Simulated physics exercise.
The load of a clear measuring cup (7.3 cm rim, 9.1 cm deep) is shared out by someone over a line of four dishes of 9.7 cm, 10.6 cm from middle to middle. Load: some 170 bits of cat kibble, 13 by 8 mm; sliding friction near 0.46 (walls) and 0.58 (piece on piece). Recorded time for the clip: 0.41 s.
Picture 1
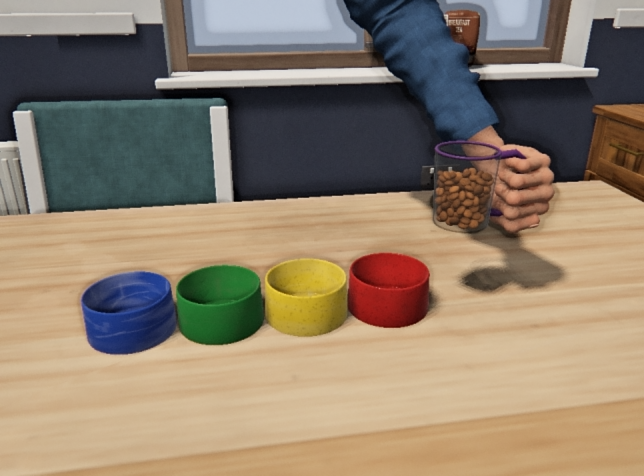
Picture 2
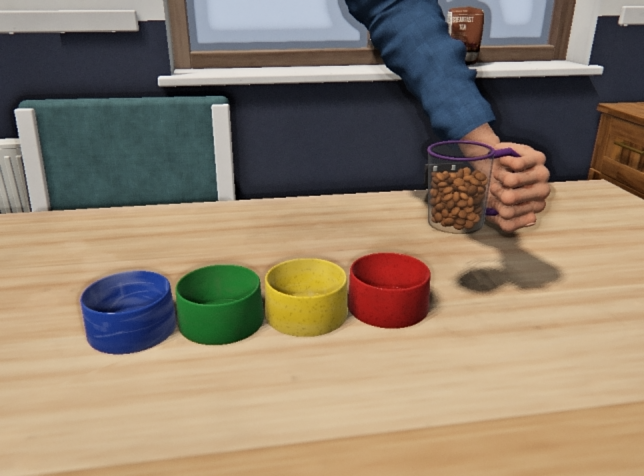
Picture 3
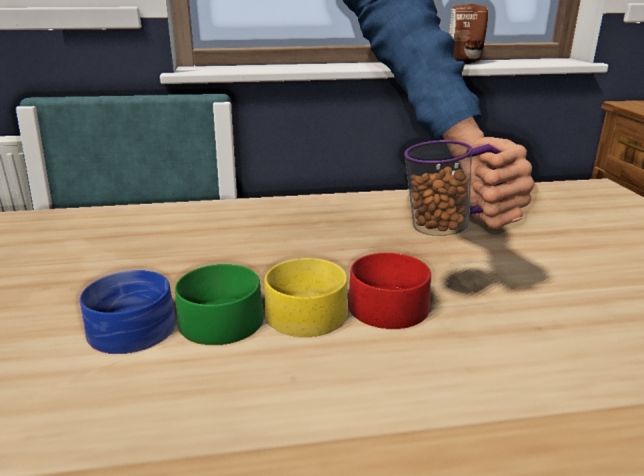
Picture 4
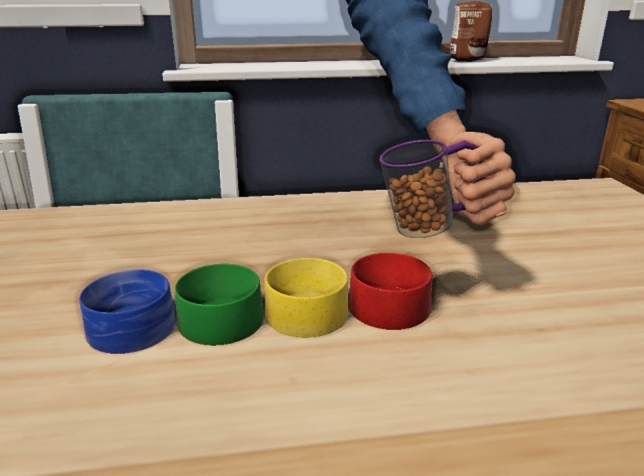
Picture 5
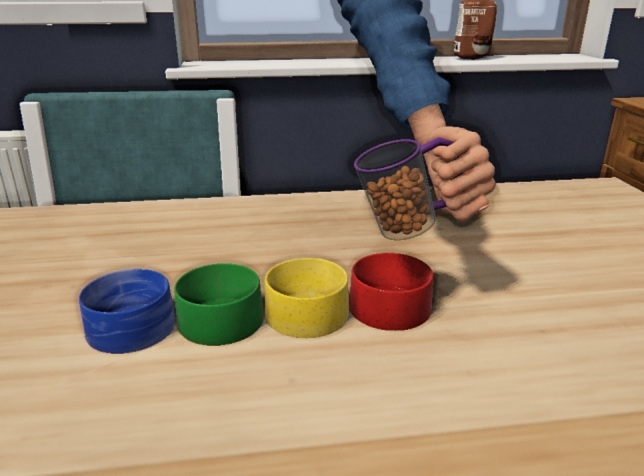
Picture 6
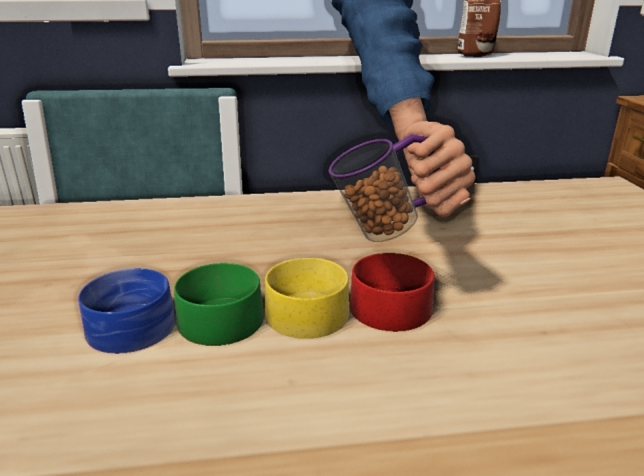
A hand carried a clear measuring cup of brown cat kibble leftward above a wooden table, gradually tilting it to the left, near a row of blue, green, yellow and red dishes.
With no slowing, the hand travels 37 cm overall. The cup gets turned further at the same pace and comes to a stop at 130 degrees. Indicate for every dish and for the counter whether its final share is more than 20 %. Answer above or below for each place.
Red: Below, blue: Above, green: Below, yellow: Below, counter: Below.
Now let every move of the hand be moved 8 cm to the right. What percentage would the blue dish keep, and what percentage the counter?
In that case, blue: 10; counter: 20.
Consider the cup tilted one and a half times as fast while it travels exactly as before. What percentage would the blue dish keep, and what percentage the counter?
In that case you'd see blue at 90 and the counter at 0.
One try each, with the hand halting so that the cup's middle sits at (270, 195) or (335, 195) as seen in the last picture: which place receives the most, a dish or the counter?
Green, then yellow.
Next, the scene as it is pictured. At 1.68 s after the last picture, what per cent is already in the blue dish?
About 95 percent.
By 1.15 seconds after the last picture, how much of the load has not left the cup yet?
Roughly 85 percent.
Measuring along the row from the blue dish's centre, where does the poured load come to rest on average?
Offset from the dish centre: About 1 cm, left side.
Then, 0.69 s after the last picture, tilt 74 degrees; cup holds 100 %.
Then, 1.15 s after the last picture, tilt 107 degrees; cup holds 85 %, blue 10 %.
Then, 1.68 s after the last picture, tilt 130 degrees; cup holds 0 %, blue 95 %.
In the end, red 0 %, blue 95 %, green 0 %, yellow 0 %, counter 5 %.
